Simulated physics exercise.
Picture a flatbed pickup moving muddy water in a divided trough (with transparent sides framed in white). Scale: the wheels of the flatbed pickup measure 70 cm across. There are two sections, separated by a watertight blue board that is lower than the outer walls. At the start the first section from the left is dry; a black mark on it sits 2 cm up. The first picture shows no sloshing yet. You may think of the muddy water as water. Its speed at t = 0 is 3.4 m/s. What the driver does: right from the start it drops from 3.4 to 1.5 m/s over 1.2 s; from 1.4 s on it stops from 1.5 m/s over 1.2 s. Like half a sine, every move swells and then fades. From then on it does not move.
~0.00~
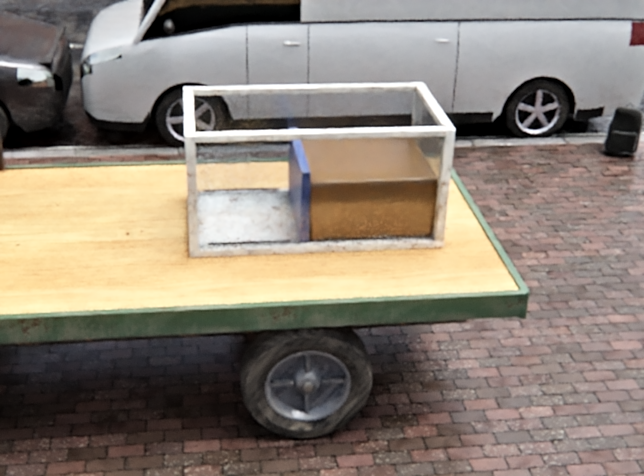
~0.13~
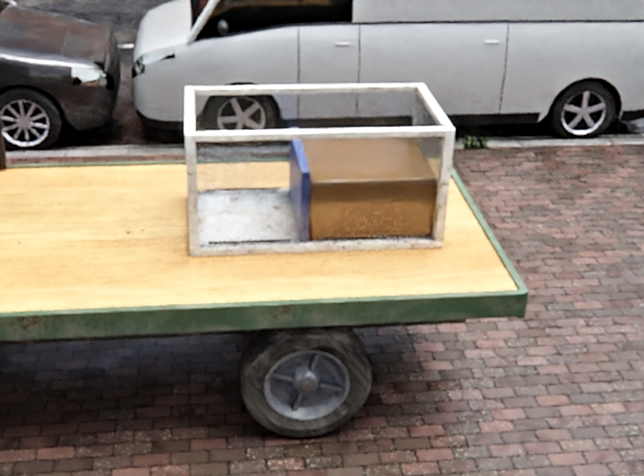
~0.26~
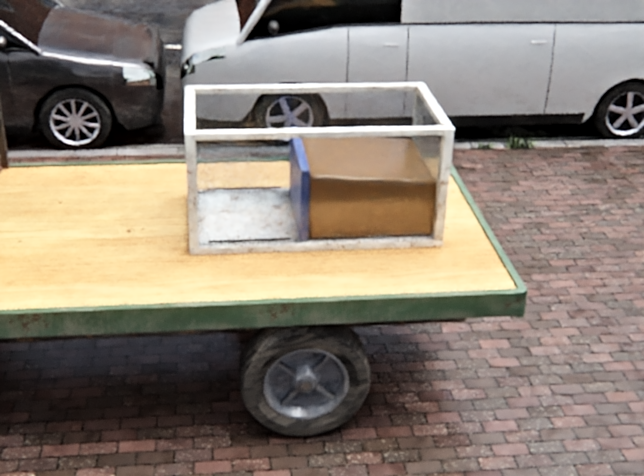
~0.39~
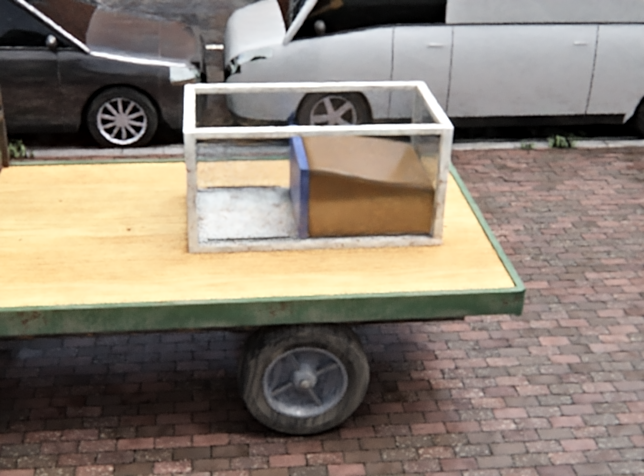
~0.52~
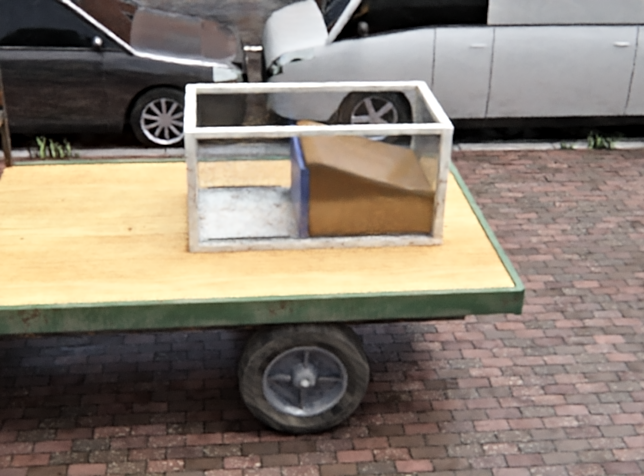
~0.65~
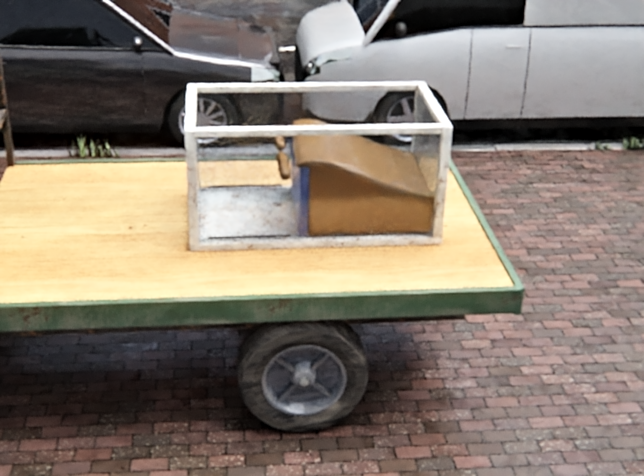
A flatbed with a pale wooden deck and green edge travels left over red-brown brick paving, seen from the side and slightly above. On it sits a white-framed clear trough, its left section empty and brown water right of a blue divider, with dark and silver cars behind. The camera keeps pace as the cars slide right more and more slowly, and the water climbs leftward, a little slopping over the divider.
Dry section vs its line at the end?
Over.
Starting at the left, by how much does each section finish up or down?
Going from the left, it's 3 up and then 3 down.
Then, 1.35 s in, left to right it is 2, 34 cm deep.
Then, 2.15 s in, left to right it is 3, 33 cm deep.
Then, 3.15 s in, left to right it is 3, 33 cm deep.
Then, 5.59 s in, left to right it is 3, 33 cm deep.
